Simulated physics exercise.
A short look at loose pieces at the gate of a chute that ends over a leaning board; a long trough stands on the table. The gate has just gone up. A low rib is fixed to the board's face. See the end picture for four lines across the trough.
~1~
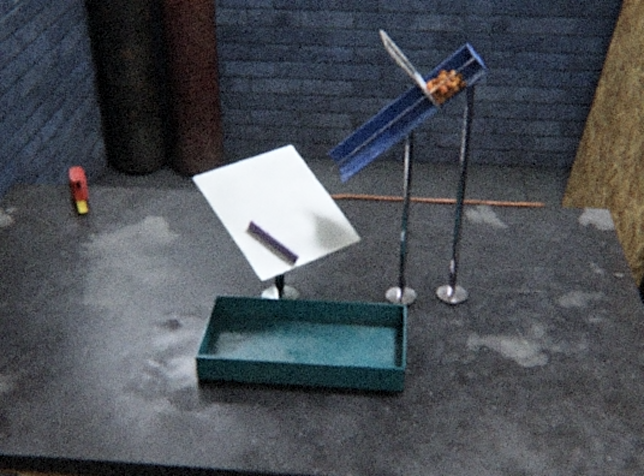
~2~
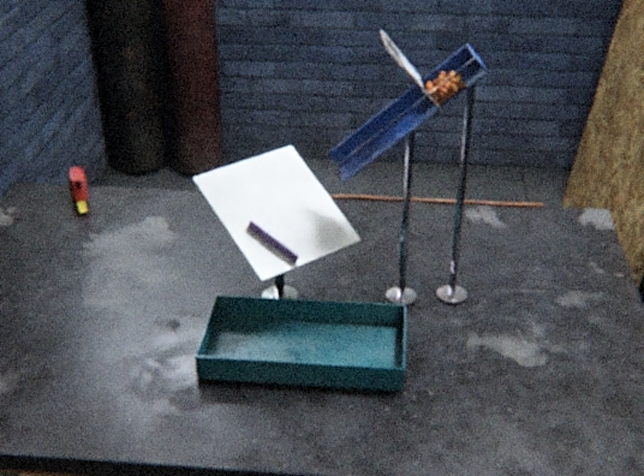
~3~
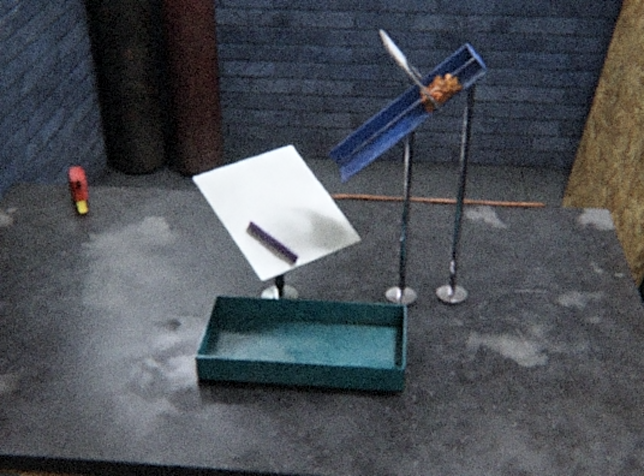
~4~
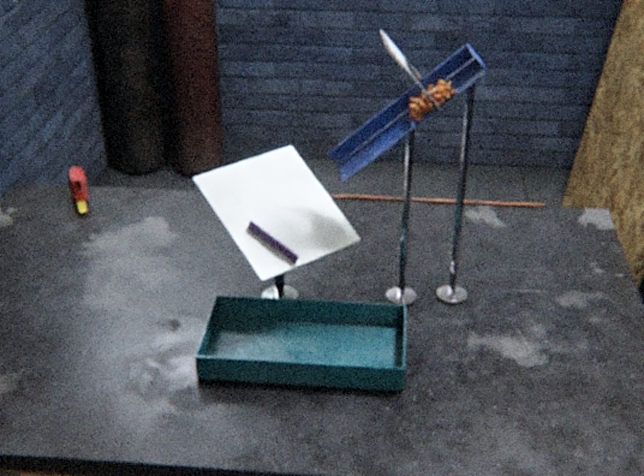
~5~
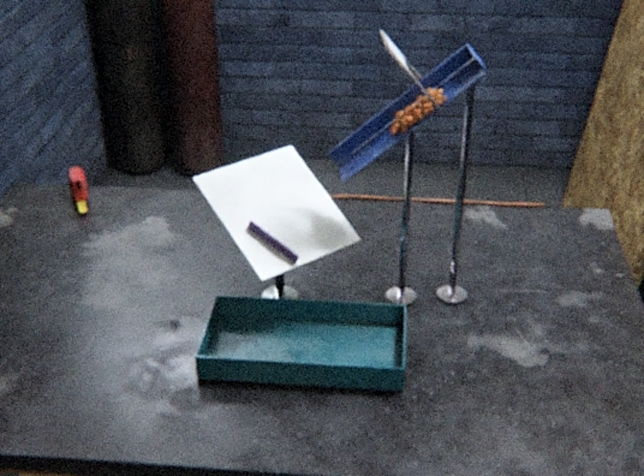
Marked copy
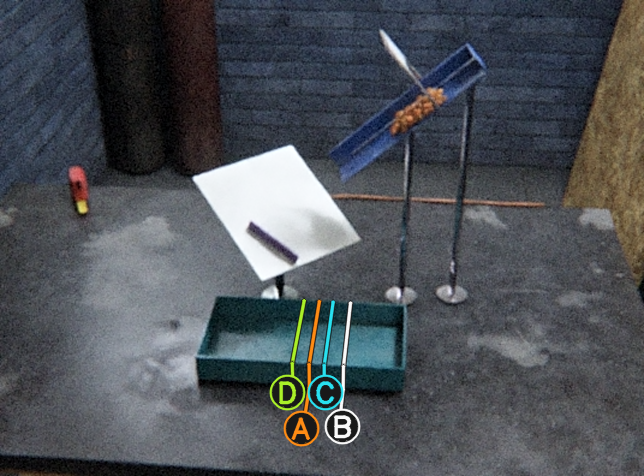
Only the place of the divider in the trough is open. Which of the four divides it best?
Line C does it best.
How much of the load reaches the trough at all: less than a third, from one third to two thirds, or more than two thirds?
About that: More than two thirds.
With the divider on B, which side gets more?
Left.
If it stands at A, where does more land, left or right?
Right.
On the marked copy, line A crosses the front rim at (309, 363); line B crosses the front rim at (343, 365); line C crosses the front rim at (324, 364); line D crosses the front rim at (292, 362).
With A, of what is caught, close to a quarter on the left of the divider, the bulk on the right.
With B, of what is caught, the bulk on the left of the divider, a small share on the right.
With C, of what is caught, close to two thirds on the left of the divider, close to a third on the right.
With D, of what is caught, only a few on the left of the divider, all but a few on the right.
